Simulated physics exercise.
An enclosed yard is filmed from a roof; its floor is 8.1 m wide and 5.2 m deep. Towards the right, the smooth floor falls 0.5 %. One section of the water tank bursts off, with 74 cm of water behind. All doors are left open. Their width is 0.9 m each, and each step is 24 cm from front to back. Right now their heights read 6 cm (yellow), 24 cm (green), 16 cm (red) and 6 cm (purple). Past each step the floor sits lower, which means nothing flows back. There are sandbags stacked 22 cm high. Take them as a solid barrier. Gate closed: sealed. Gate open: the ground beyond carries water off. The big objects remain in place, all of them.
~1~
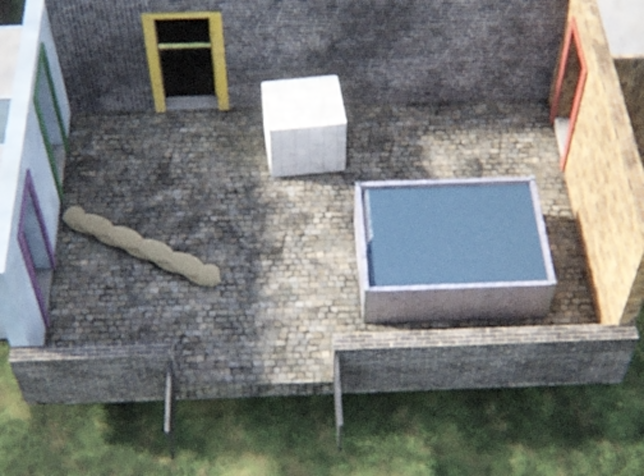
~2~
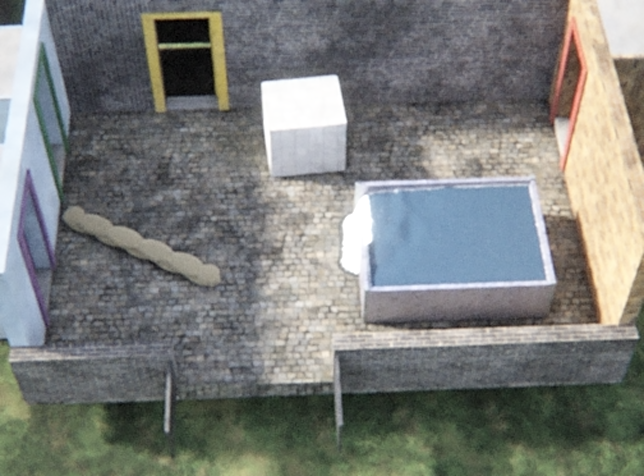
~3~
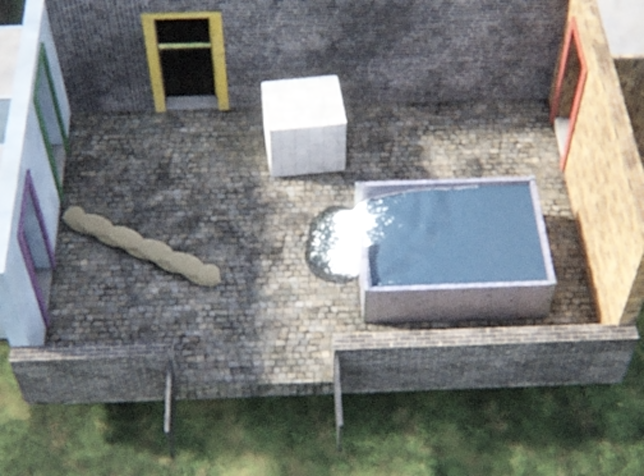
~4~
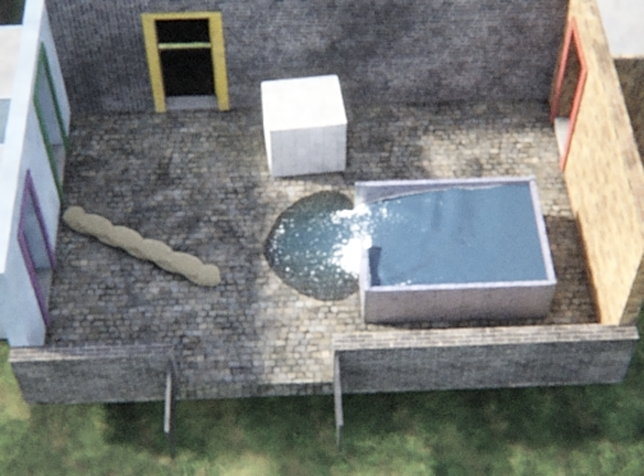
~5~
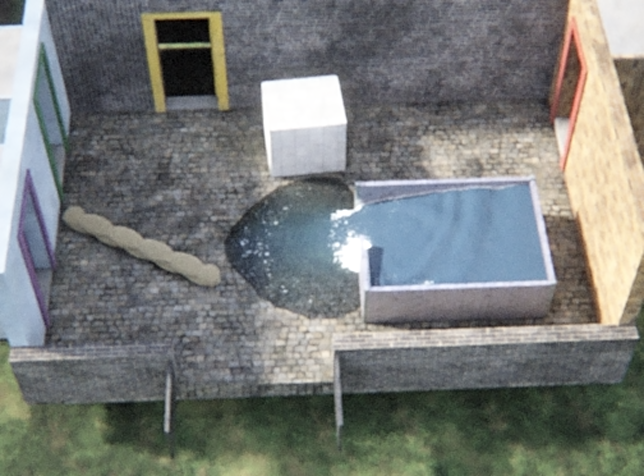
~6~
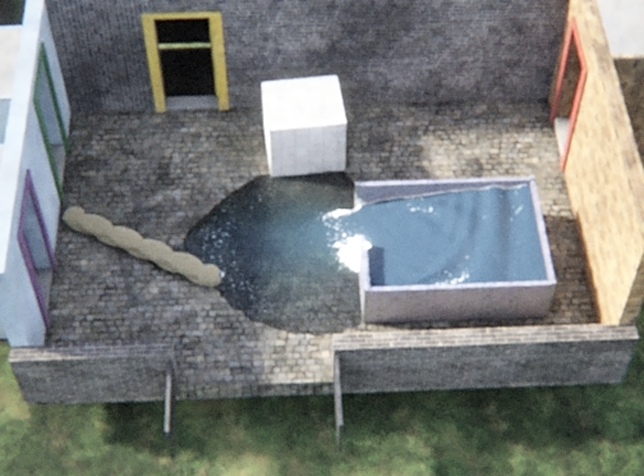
To begin with, still water fills a rectangular tank on the right of a walled, paved yard. Water then bursts white and foaming from the tank's left side and spreads leftward across the paving in a widening, dark pool, passing the white block and reaching the lower end of the sandbag row.
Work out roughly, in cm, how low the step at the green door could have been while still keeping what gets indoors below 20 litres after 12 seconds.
No lower than about 29 cm.
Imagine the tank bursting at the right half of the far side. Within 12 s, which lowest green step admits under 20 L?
About 9.5 centimetres.
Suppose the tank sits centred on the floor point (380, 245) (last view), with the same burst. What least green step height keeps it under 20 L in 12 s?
Roughly 33 centimetres.
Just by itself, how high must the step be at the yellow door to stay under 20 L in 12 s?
For yellow: Close to 10.5 cm.
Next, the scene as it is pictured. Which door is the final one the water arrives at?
Red.
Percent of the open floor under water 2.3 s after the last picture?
About 50 per cent.
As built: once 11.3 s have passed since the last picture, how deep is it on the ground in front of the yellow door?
Lab note: Depth approx. 12.0 cm.
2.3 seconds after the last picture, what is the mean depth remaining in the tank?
It averages near 39 cm.
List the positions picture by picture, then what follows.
The first frame shows still water, 74 cm deep, in the water tank at (452, 235); the green door at (52, 132) is dry.
In the second frame, the front is at (342, 265), 0.3 m from the gap at (361, 234); 0.2 m2 of floor is wet, 74 cm left at the back.
In the third frame, water pours out at (361, 235) and has run 0.8 m, to (311, 260); about 11 cm deep outside, 74 cm at the back.
In the fourth frame, the front is at (271, 258), 1.4 m from the gap at (361, 235); 2.1 m2 of floor is wet, 74 cm left at the back.
In the fifth frame, water pours out at (361, 235) and has run 2.0 m, to (232, 256); about 5 cm deep outside, 74 cm at the back.
In the sixth frame, the gap is at (361, 235), the front 2.6 m out at (189, 245); the back of the water tank holds 74 cm; the green door at (52, 132), 5.0 m from the gap, is still 2.5 m from the nearest water.
Then, 0.7 s after the last picture water covers 30 % of the floor, deepest (40 cm) near (348, 237); it has not reached the green door.
Then, 2.3 s after the last picture water covers 50 % of the floor, deepest (45 cm) near (71, 119); 33 cm at the green door, 25 litres in over its 24 cm step.
Then, 11.3 s after the last picture water covers 95 % of the floor, deepest (14 cm) near (275, 128); 9 cm at the green door, 64 litres in over its 24 cm step.
At the green door as built, the water peaked near 34 cm, 1.9 s after the last picture.
With a step of 26 cm, 42 litres would have come in within the 12 s; with 35 cm, 1 litre. So under 20 litres takes about 29 cm.
